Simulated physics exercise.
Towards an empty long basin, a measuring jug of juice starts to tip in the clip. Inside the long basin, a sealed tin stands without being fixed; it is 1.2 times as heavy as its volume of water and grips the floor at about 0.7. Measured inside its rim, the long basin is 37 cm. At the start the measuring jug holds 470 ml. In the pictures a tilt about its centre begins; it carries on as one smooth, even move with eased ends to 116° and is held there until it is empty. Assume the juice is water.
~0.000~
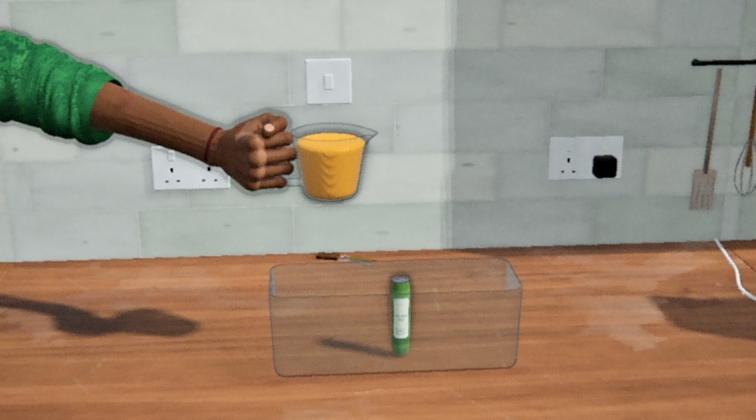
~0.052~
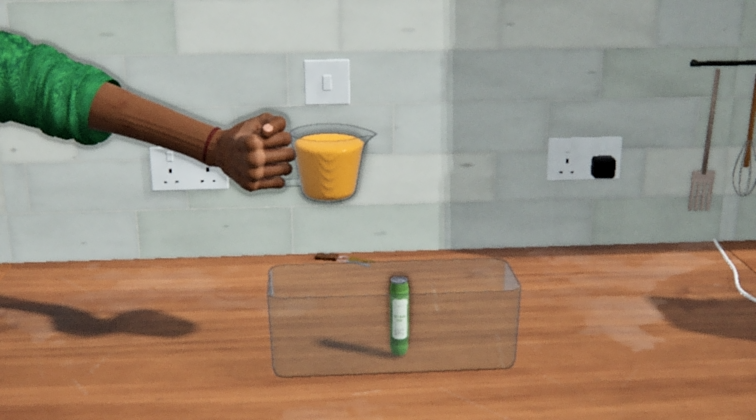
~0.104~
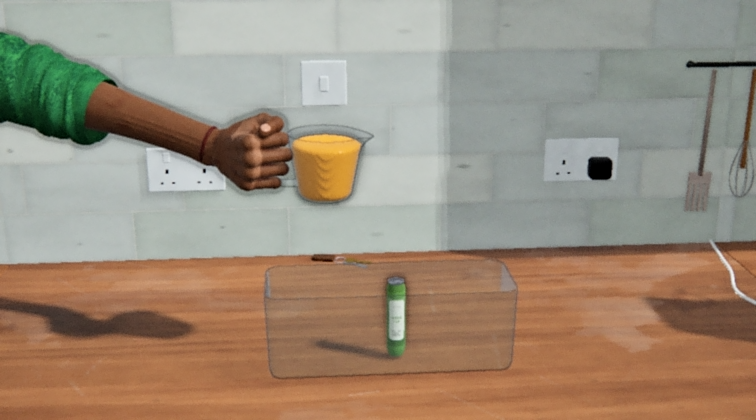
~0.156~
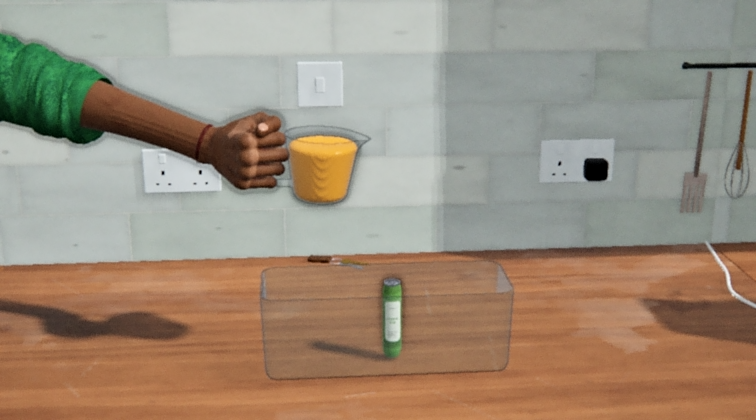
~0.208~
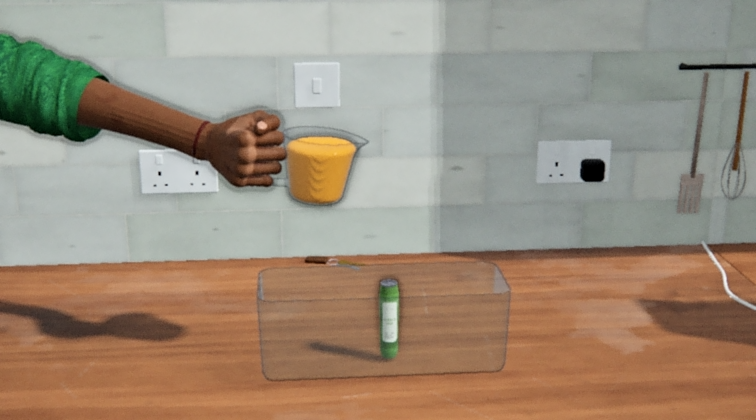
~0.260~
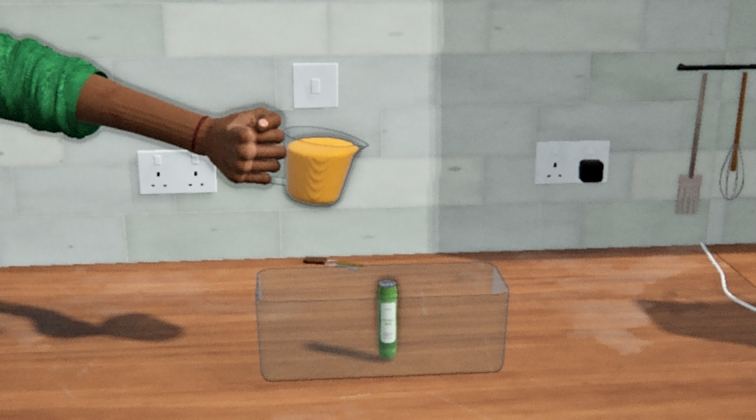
A kitchen worktop of orange-brown wood, backed by pale grey-green tiles with white sockets and a switch, is seen from the front and slightly above. An arm in a green sleeve holds a clear jug of orange liquid at upper left, above a transparent basin containing a green and white cylinder, with utensils hanging right. The jug slowly tilts rightward, while the view shifts slightly.
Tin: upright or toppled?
It stands firm.
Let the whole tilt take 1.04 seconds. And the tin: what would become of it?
In that case the tin stays vertical.
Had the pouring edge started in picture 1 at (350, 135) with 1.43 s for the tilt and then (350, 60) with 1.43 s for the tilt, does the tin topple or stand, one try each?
In the first try it comes down; in the second it remains standing.
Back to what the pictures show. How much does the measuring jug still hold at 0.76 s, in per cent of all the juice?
Near 66 in a hundred.
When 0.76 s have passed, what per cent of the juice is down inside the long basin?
I reckon close to 10 percent of it.
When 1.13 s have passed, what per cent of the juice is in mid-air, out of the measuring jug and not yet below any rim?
Near 14 percent.
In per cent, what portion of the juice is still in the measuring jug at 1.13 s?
Roughly 7 percent remains.
Then, 0.76 s in, the tilt is 64° and 66 per cent is still to pour; the tin stands where it began.
Then, 1.13 s in, the tilt is 104° and 7 per cent is still to pour; the tin stands where it began.
Then, 1.51 s in, the tilt is 116° and 0 per cent is still to pour; the tin stands where it began.
Then, 1.93 s in, the tilt is 116° and 0 per cent is still to pour; the tin stands where it began.
Finally, the tin stands where it began.
